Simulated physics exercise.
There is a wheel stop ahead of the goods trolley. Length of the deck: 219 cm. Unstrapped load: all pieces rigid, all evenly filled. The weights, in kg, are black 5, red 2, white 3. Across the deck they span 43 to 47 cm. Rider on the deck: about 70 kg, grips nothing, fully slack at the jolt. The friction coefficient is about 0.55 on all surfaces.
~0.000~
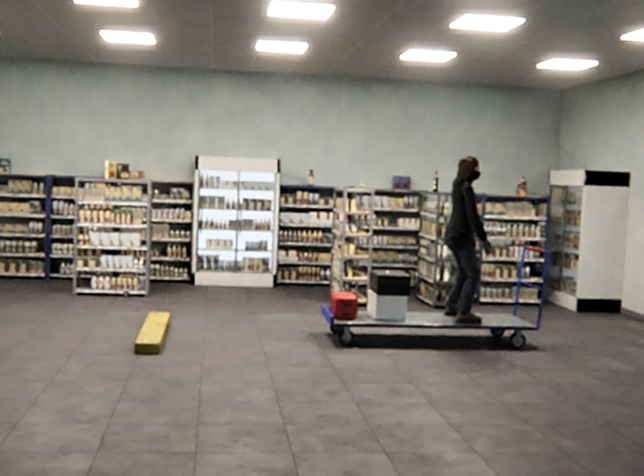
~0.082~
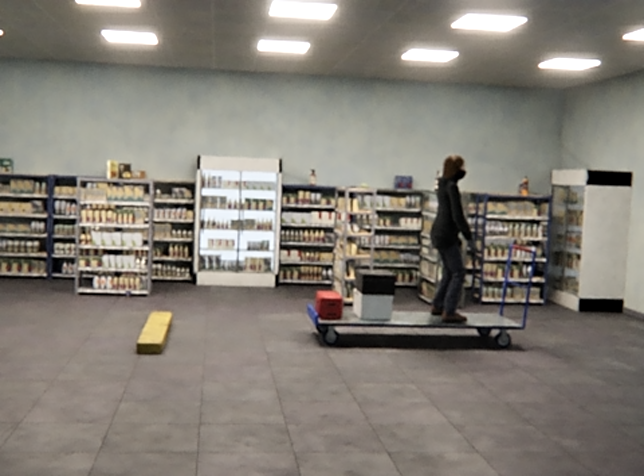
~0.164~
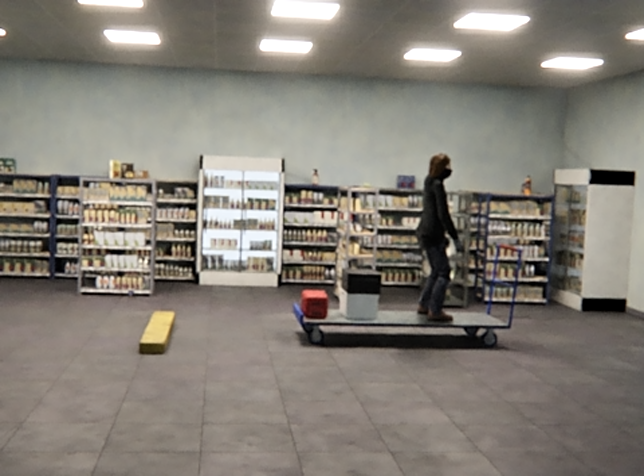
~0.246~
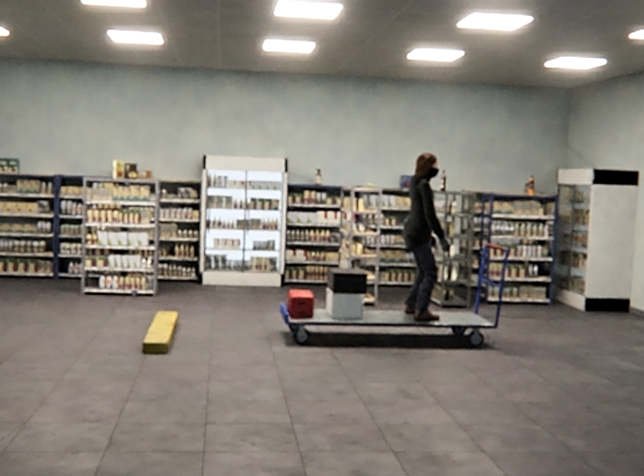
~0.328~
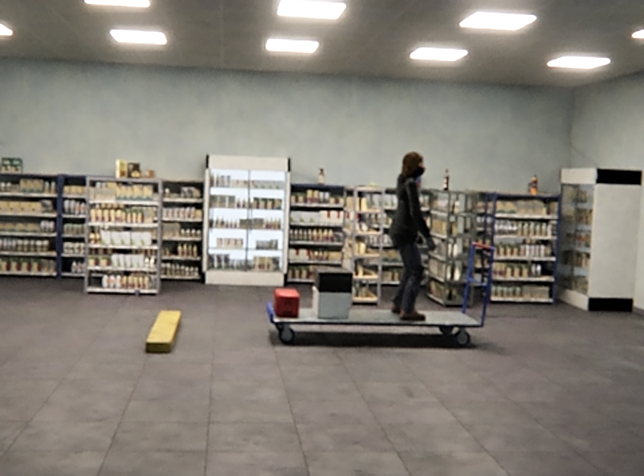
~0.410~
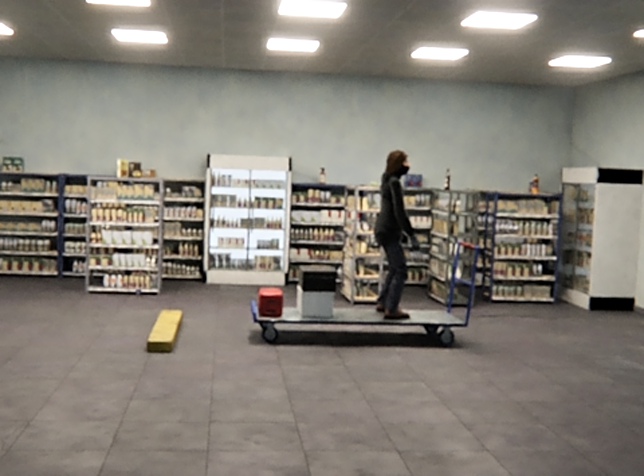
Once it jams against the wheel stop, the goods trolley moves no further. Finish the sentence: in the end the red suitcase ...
In the end the red suitcase has left the deck.
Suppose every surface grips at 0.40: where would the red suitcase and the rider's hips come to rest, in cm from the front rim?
The red item would come to rest 120 cm past the front rim, and the hips 20 cm behind it.
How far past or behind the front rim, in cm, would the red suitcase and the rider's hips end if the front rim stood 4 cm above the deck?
In that case red 80 past, hips 30 behind.
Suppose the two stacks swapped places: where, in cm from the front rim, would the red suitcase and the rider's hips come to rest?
Red 50 behind, hips 30 behind.
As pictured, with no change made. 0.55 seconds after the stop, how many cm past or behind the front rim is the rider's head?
Position: Approx. 50 cm behind the front rim.
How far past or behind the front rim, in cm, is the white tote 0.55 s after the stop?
Behind the rim, near 45 cm.
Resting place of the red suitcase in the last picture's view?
End point: About (79, 321) px.
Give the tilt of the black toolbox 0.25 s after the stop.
I'd put the tilt at close to 10°.
After 0.80 s the deck stops.
After 1.35 s the red suitcase is 40 cm past the rim, tilted 155°, near (131, 304) in the last picture's view.
After 1.80 s the red suitcase is 88 cm past the rim, tilted 20°, near (84, 319) in the last picture's view.
When all is still (4.8 s), past the rim, black toolbox and red suitcase; behind it, white tote and the rider's hips.
